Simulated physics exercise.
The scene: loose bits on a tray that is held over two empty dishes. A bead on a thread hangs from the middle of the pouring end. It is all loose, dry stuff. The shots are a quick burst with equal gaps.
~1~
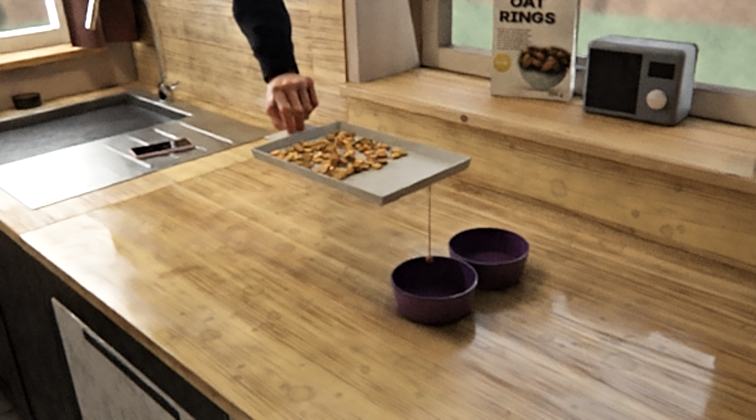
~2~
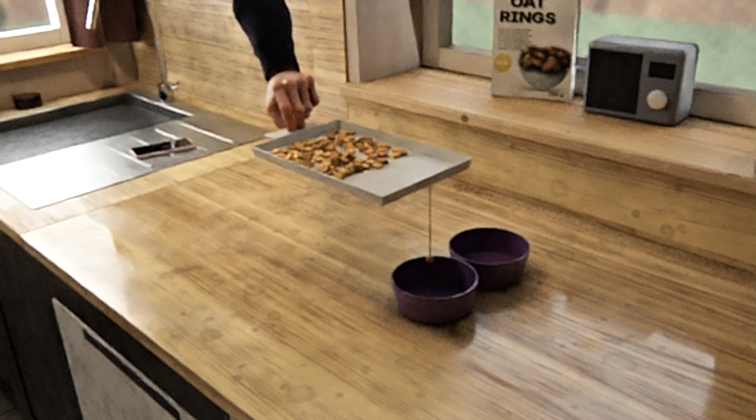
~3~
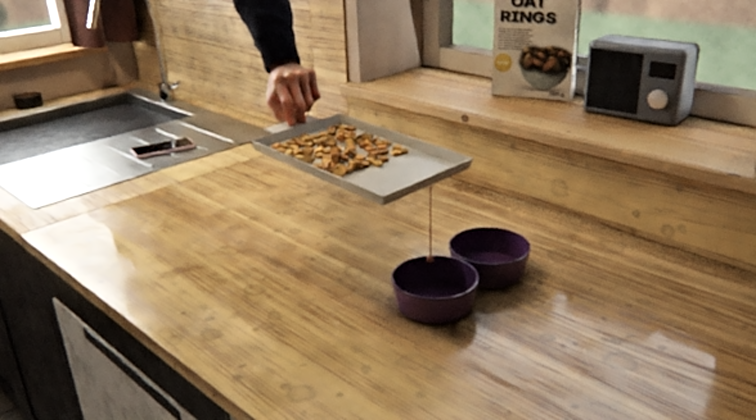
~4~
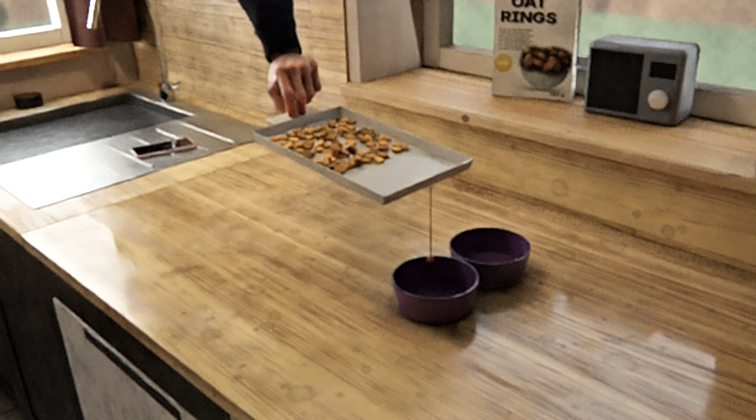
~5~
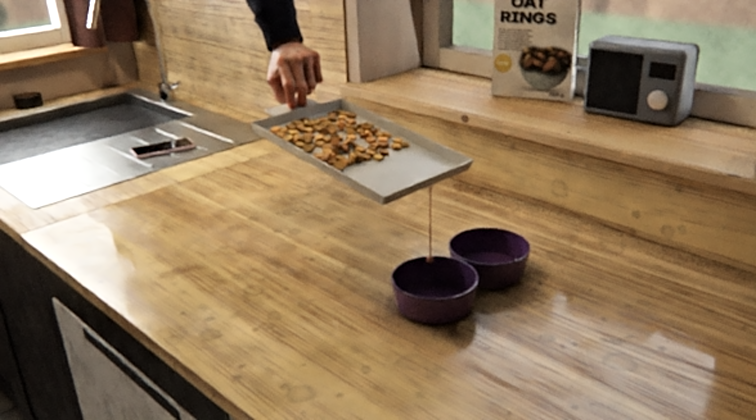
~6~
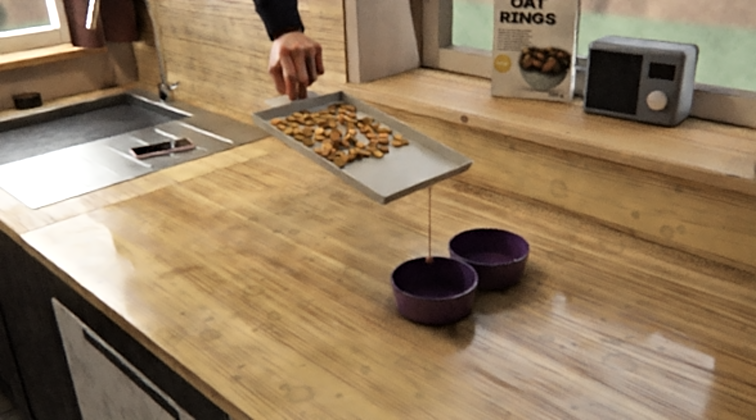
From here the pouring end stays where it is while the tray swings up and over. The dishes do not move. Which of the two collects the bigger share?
The left-hand one ends fuller.
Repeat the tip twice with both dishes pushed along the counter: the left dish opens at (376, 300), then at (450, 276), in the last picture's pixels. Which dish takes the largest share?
At the first place the right one, at the second the left dish.
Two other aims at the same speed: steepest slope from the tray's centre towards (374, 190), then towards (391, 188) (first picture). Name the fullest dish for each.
One: The dish on the left. Two: The left dish.
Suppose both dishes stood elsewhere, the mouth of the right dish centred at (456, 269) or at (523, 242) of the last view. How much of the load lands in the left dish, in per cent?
The first gives 10 %, the second 70 %.
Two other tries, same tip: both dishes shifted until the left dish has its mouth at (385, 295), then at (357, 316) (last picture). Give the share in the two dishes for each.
In turn 50 and 40 in a hundred.
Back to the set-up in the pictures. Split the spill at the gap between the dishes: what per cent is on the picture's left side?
Near 20 %.
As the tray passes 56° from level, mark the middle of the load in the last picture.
Roughly at (432, 169).
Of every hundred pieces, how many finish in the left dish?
Roughly 50 in a hundred.
Soon after the last picture, tray tipped steeply; nearly all on the tray; a stray few in the air.
A little later, tray tipped right over; most on the tray; a small part in the left dish; a stray few in the right dish; a stray few outside both; a stray few in the air.
Later still, tray tipped past a quarter turn; about half in the left dish; about a quarter in the right dish; about a quarter outside both.
At rest, tray tipped past a quarter turn; about half in the left dish; about a quarter in the right dish; about a quarter outside both.
